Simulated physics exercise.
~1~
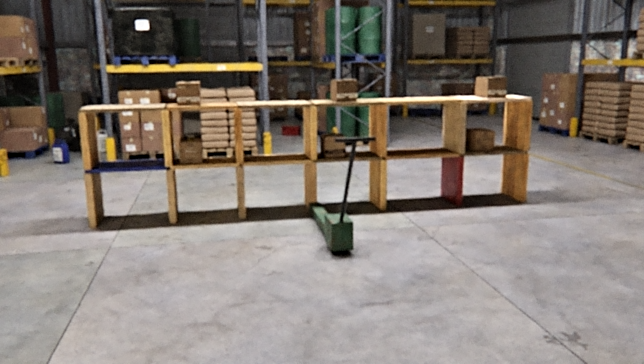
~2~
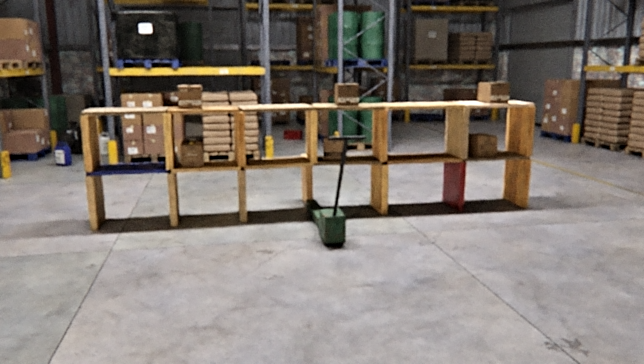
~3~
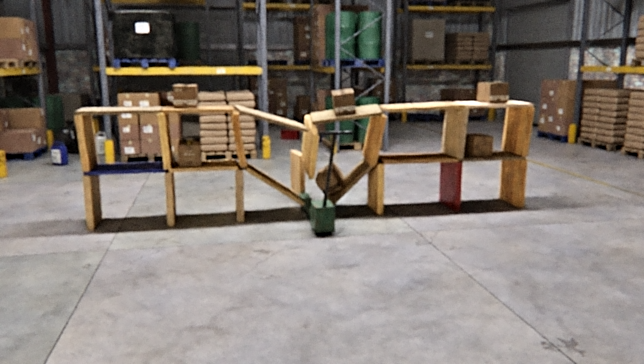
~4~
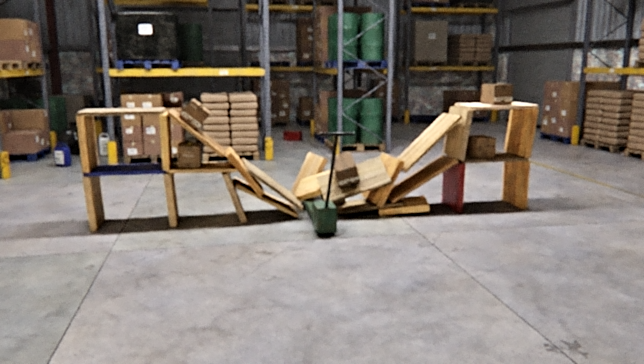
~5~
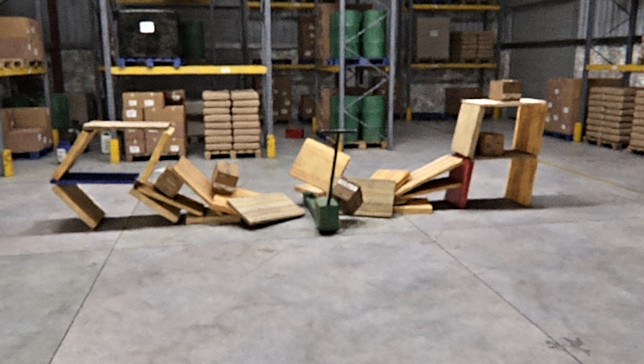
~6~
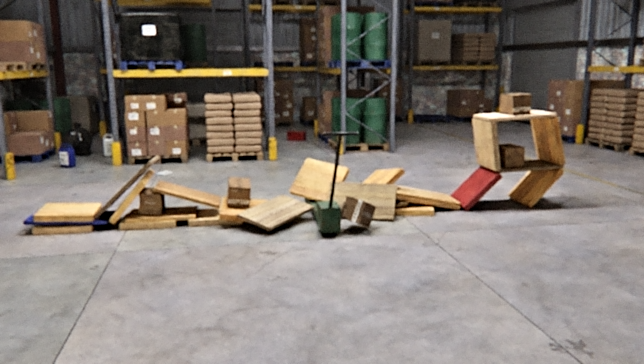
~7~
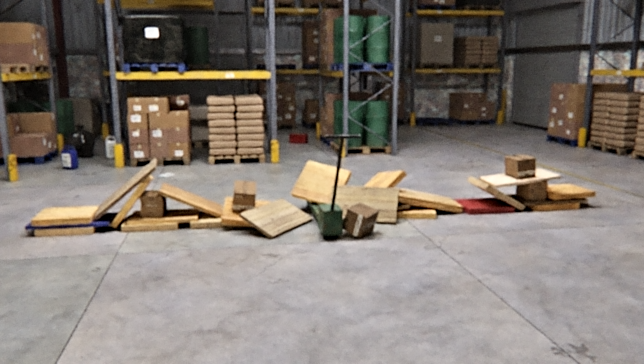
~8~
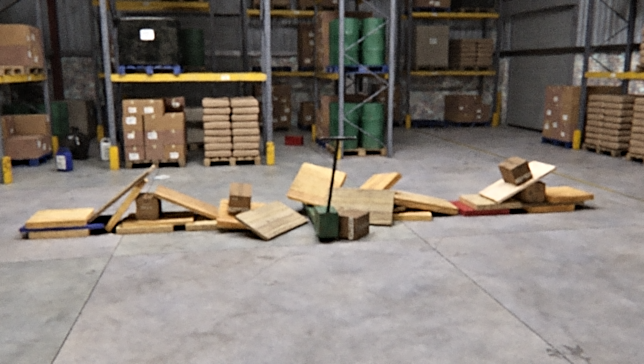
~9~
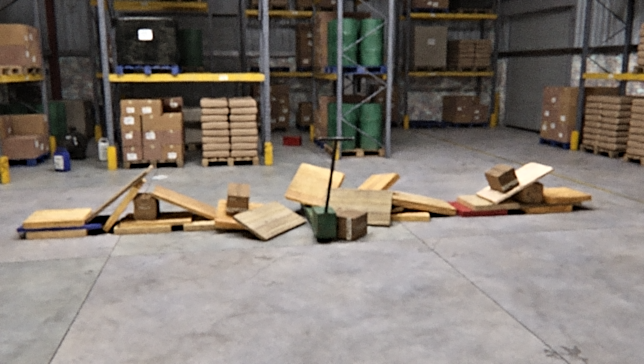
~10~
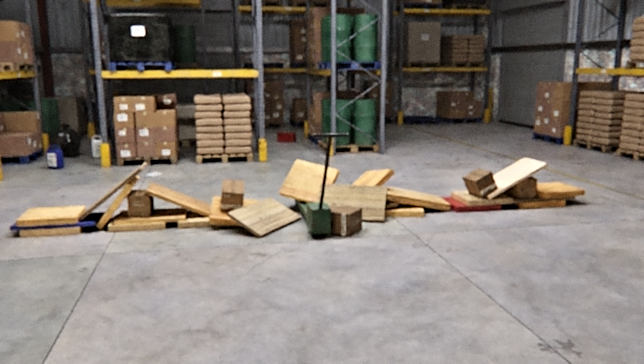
To begin with, a two-tier row of wooden boards on upright slabs stands in a warehouse, with a few cartons on it and a green floor jack at its middle. The jack shifts slightly left against a central upright, and the boards above sag into a V. The middle caves in around the jack, and the collapse spreads outward both ways. The left end leans over and falls flat, while the right end tilts with its red upright and then drops too. Finally, everything lies in a low, jumbled line, the jack still standing among the boards and cartons.
